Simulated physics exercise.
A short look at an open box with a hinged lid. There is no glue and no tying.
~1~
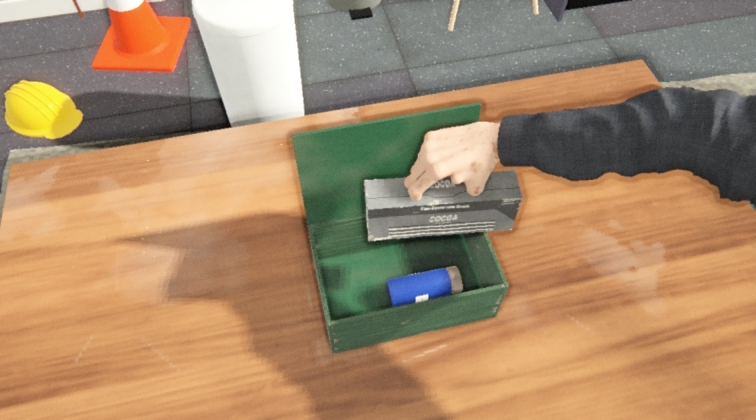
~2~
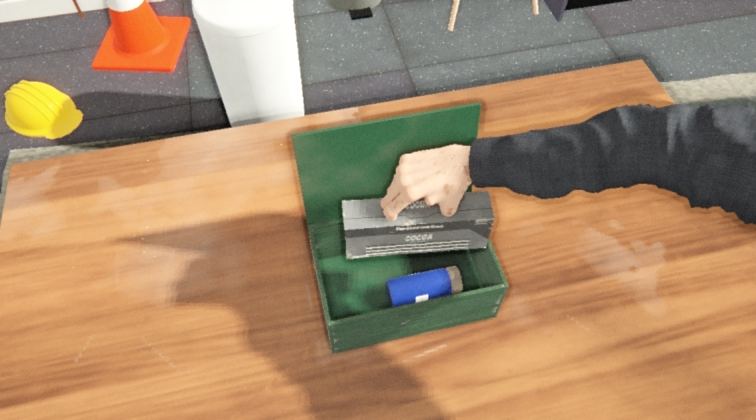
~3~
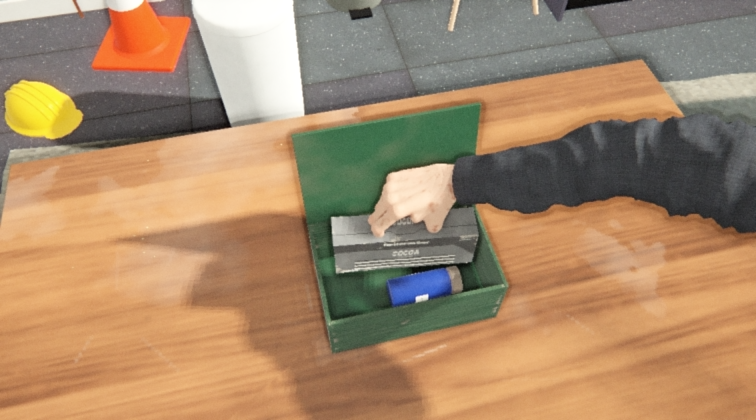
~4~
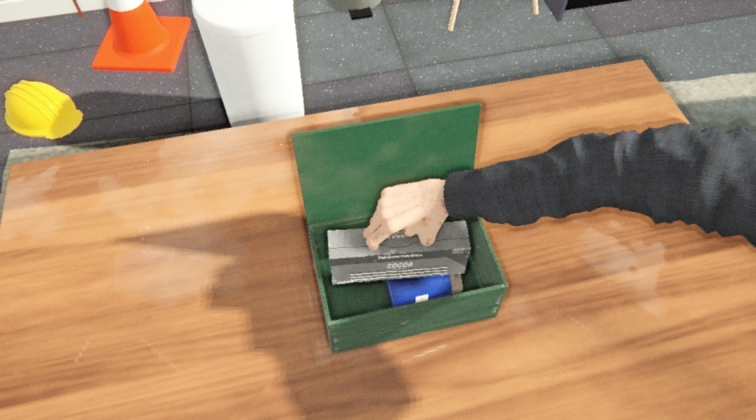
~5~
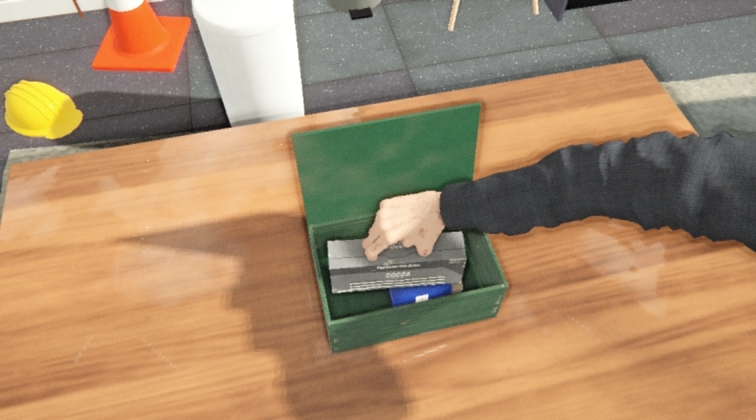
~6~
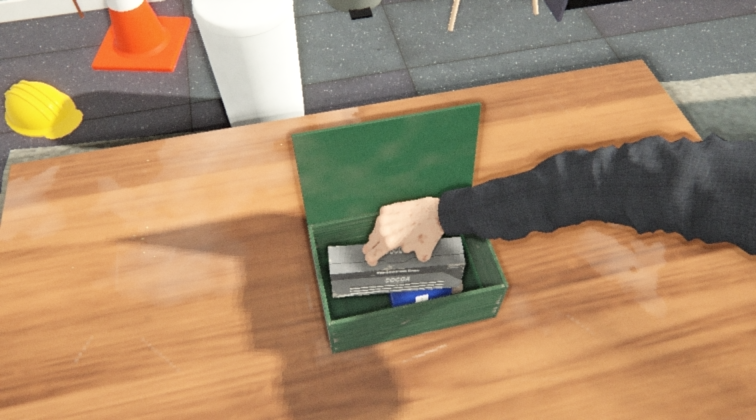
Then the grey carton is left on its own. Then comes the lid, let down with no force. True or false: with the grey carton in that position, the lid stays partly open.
False, the lid closes.
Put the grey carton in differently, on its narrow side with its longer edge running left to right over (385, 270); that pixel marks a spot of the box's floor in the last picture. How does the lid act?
The lid goes all the way down.
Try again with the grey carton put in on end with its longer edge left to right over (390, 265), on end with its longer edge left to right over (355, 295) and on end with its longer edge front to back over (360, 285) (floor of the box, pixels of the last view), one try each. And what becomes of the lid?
In order: The lid gets blocked, then gets blocked, then gets blocked.
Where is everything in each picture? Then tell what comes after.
In the first frame, still above its spot; grey carton (441, 206); blue shaker (424, 286).
In the second frame, still above its spot; grey carton (416, 225); blue shaker (424, 286).
In the third frame, still above its spot; grey carton (404, 241); blue shaker (424, 286).
In the fourth frame, still above its spot; grey carton (398, 253); blue shaker (424, 286).
In the fifth frame, still above its spot; grey carton (396, 263).
In the sixth frame, put in, still held; grey carton (396, 268).
Then, 0.40 s later than the last frame, grey carton on its side near (390, 263); blue shaker moved a little.
Then, 1.40 s later than the last frame, lid 72° above the rim; grey carton on its side near (391, 262); blue shaker moved about its own width.
Then, 1.90 s later than the last frame, lid 41° above the rim; grey carton on its side near (391, 262); blue shaker moved about its own width.
Then, 2.30 s later than the last frame, lid 12° above the rim; grey carton on its side near (391, 262); blue shaker moved about its own width.
When it is over, lid shut; lying over in the box, grey carton; blue shaker as before. End places, in pixels of the last picture, grey carton near (391, 262).
